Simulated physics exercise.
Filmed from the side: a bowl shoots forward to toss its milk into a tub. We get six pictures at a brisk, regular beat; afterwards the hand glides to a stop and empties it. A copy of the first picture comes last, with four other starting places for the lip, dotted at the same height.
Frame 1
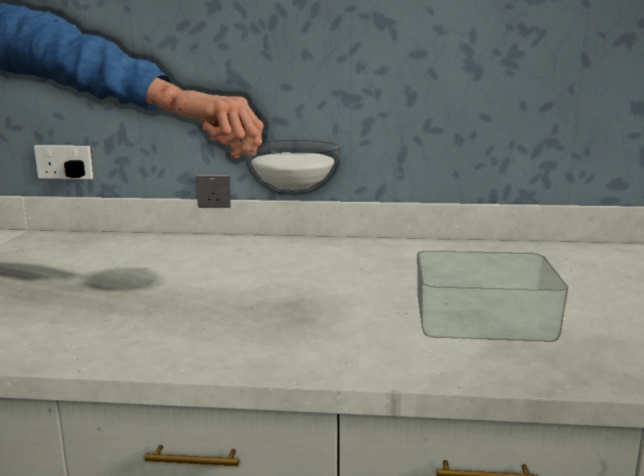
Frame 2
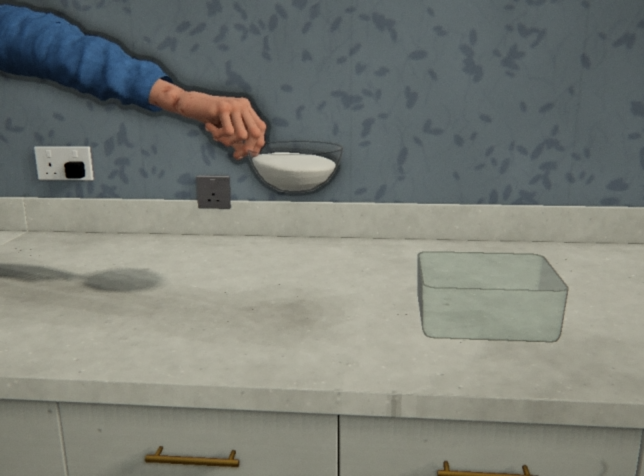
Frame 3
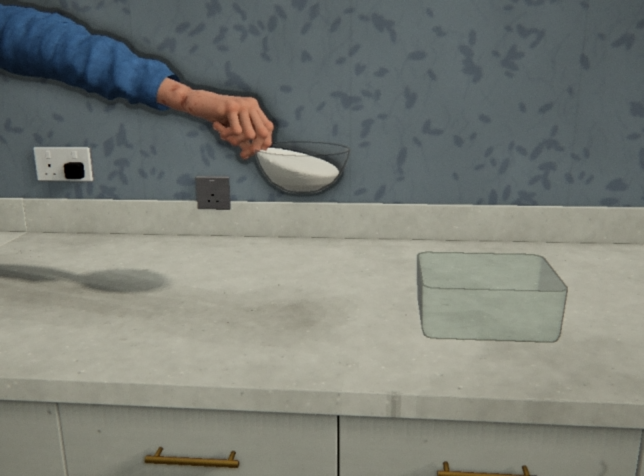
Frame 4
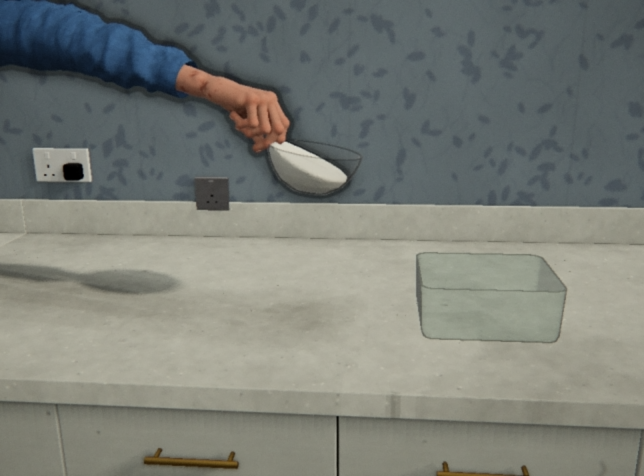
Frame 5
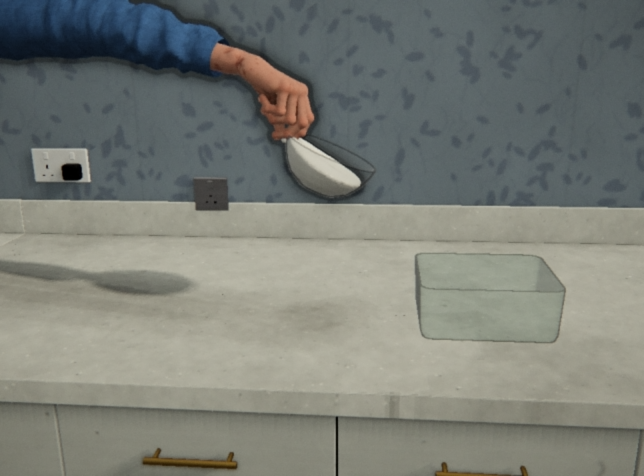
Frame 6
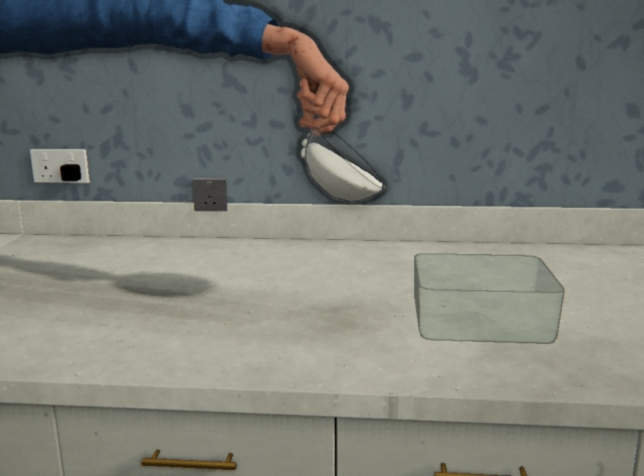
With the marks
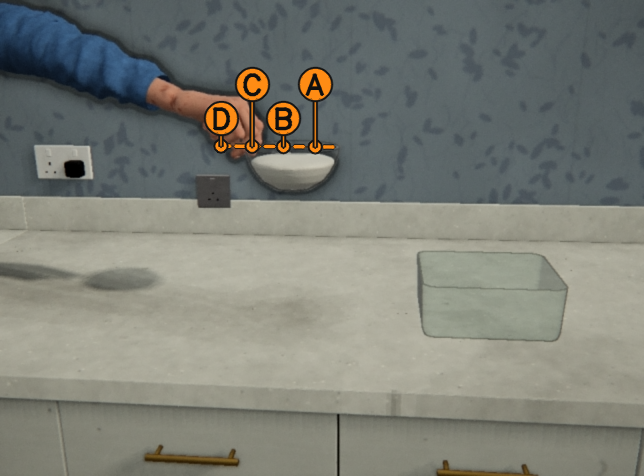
At a kitchen counter, a hand moves a bowl of milk rightward, tilting it progressively in the air near a clear tub.
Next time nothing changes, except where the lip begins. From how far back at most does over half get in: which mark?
A.
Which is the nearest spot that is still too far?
B it is.
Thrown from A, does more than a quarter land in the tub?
Yes, clearly.
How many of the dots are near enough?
One of the four.
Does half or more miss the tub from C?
Yes, it does.
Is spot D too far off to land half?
Yes, that goes wrong.
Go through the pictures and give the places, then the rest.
Upright, lip at (338, 147); tub from (422, 335) to (560, 340); nothing has left yet.
Upright, lip at (341, 147); nothing has left yet.
Upright, lip at (348, 149); nothing has left yet.
Tipped about 9°, lip at (361, 156); nothing has left yet.
Tipped about 23°, lip at (375, 169); nothing has left yet.
Tipped about 42°, lip at (385, 186); nothing has left yet.
On the marked copy, A at (315, 146); B at (283, 146); C at (252, 146); D at (221, 146).
For spot A, about 63 % lands in the tub, 22 % falls short and 15 % goes beside or beyond.
For spot B, about 23 % lands in the tub, 72 % falls short and 6 % goes beside or beyond.
For spot C, about 0 % lands in the tub, 98 % falls short.
For spot D, about 0 % lands in the tub, 100 % falls short.
